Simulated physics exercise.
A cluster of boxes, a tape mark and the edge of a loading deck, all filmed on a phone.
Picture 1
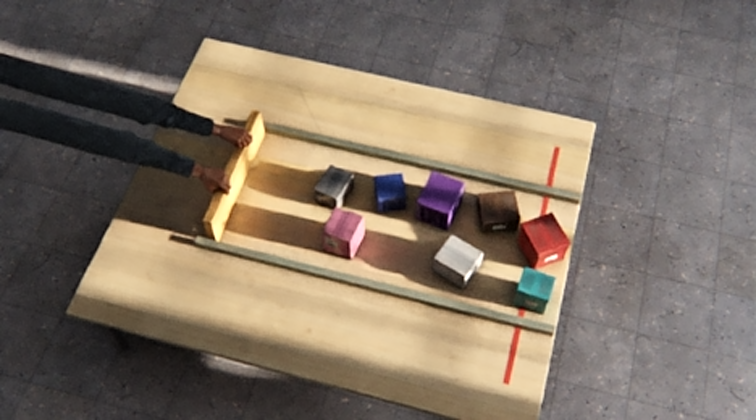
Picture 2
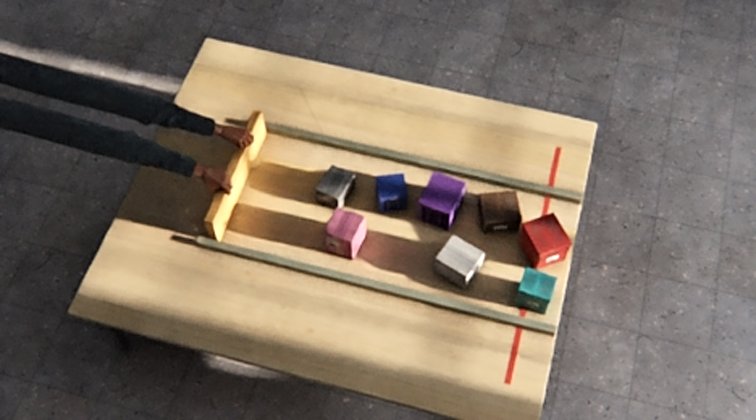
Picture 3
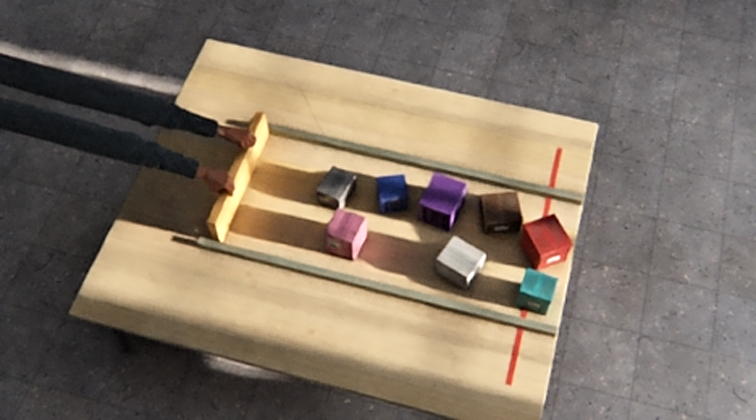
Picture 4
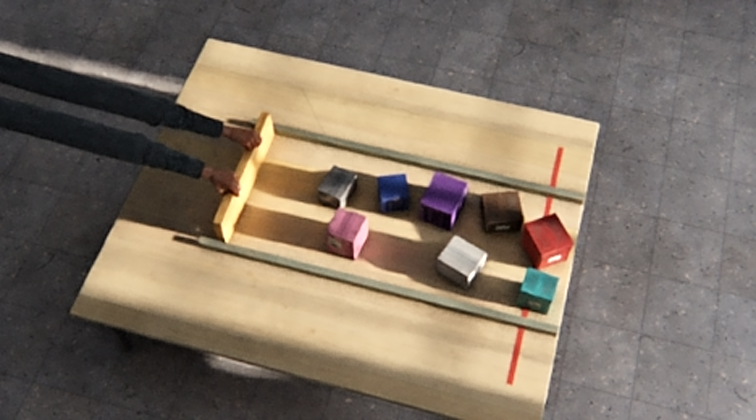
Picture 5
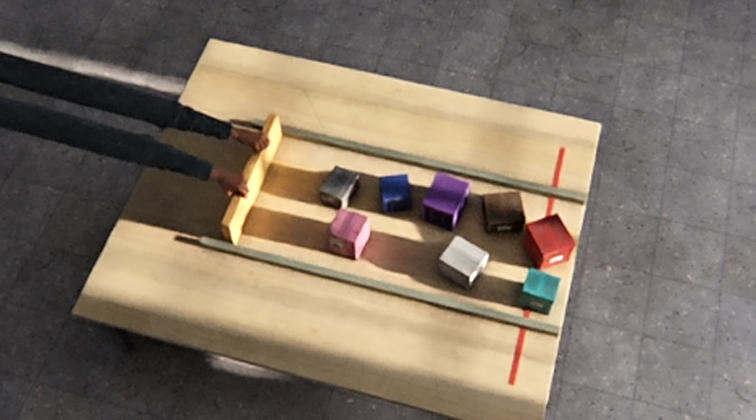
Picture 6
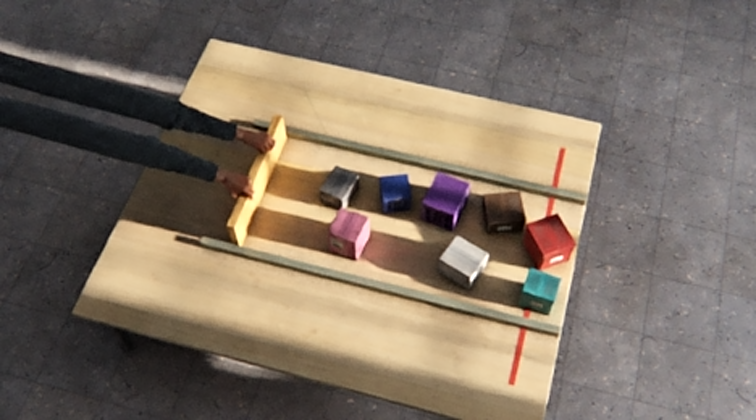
The footage shows a pair of hands sliding an upright yellow plank slowly to the right across a wooden deck, between two rails, while the coloured boxes ahead, some beside a red tape line, stay almost still.
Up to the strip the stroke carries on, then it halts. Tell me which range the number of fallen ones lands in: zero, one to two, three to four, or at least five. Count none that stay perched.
The tally of falls will come to five or higher.
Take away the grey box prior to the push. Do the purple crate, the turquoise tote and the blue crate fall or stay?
The purple crate is gone; the turquoise tote is gone; and the blue crate keeps its place.
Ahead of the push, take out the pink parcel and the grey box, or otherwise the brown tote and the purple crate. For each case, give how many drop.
In order, the numbers are 4 and 4.
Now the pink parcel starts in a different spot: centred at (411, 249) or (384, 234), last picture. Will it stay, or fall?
In that order, it is not pushed off; is not pushed off.
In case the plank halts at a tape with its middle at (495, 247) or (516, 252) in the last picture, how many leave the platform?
Ground tally per try: 3 / 4.
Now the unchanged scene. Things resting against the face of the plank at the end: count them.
The count is 2.
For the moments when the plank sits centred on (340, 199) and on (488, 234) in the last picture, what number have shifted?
The counts are 1 and 8.
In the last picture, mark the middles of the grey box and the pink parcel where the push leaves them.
I'd say approximately (558, 239) and then (551, 282).
Soon after, none off yet; turquoise tote at rest near (540, 292); red tote at rest near (548, 243); brown tote at rest near (504, 213).
After that, none off yet; turquoise tote at rest near (540, 292); red tote displaced a little near (561, 253); brown tote displaced about its own width near (558, 222).
In the end, the number that fall off is five or more; gone, blue crate, purple crate, white parcel, brown tote, red tote and turquoise tote.
